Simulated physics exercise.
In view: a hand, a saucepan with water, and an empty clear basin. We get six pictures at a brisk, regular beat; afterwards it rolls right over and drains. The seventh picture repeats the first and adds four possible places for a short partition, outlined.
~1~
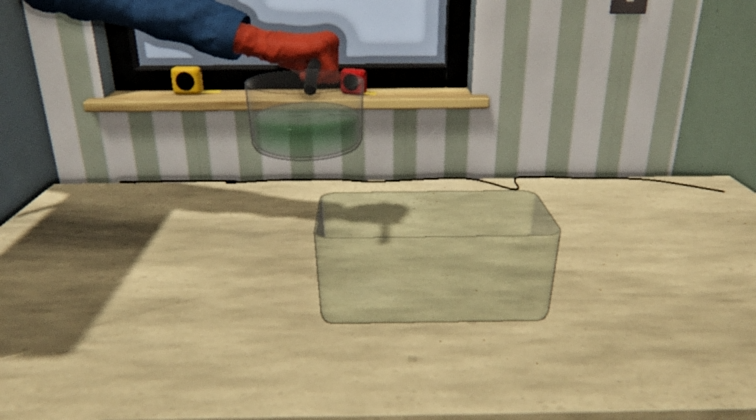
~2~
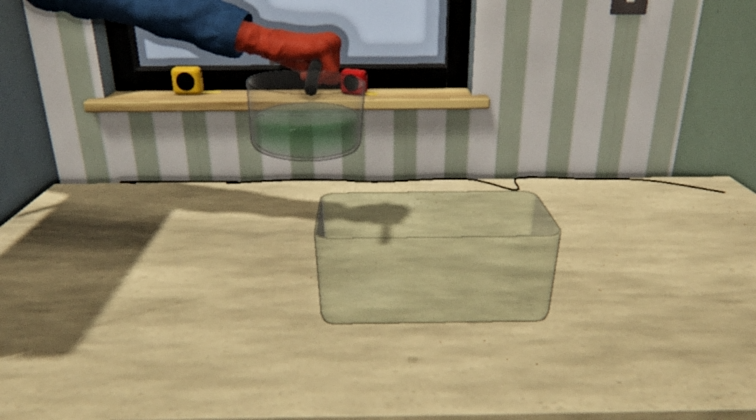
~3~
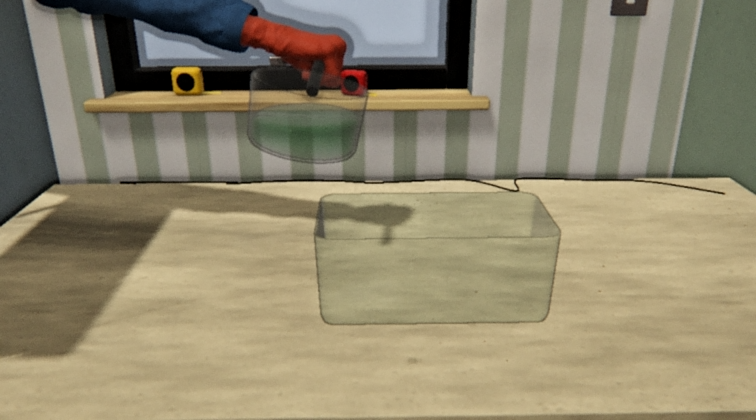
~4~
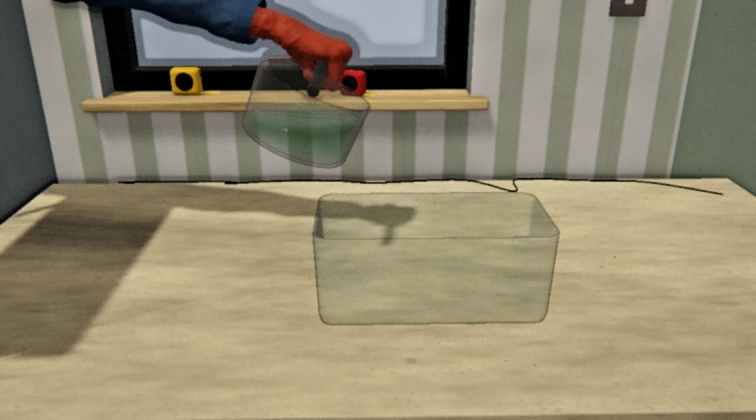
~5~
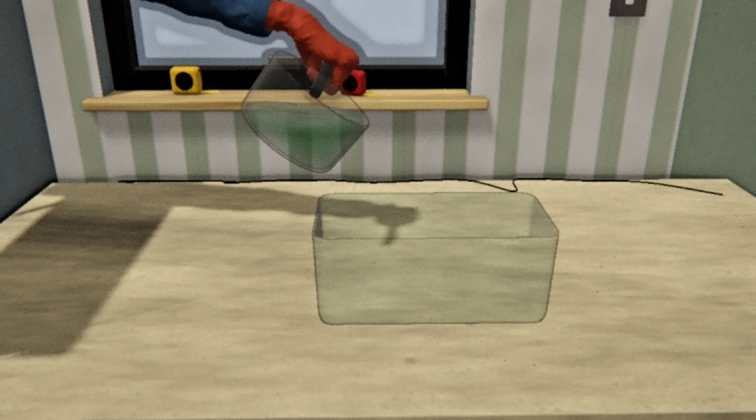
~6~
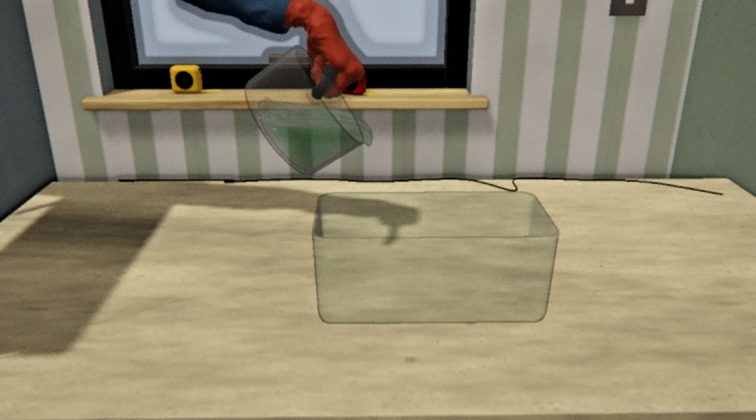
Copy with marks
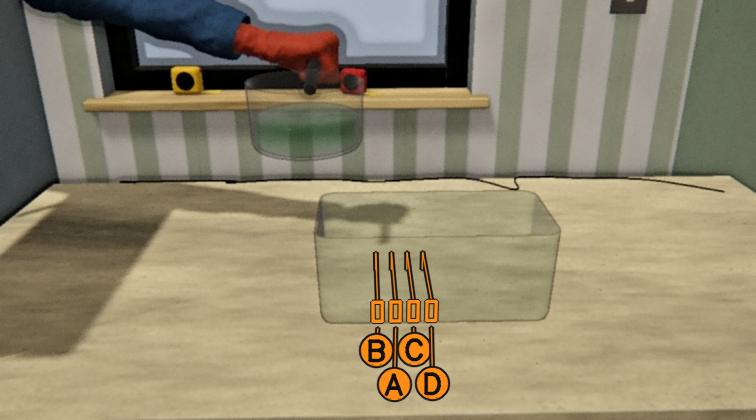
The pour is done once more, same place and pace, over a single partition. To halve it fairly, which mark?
A is best.
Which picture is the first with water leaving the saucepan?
In picture 6.
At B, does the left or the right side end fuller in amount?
The right side.
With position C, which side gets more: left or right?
More ends on the left.
On the marked copy, A at (395, 328); B at (377, 328); C at (413, 327); D at (431, 327).
Choosing A, about 45 % ends left of the wall and 54 % right of it.
Choosing B, about 21 % ends left of the wall and 78 % right of it.
Choosing C, about 68 % ends left of the wall and 30 % right of it.
Choosing D, about 80 % ends left of the wall and 18 % right of it.
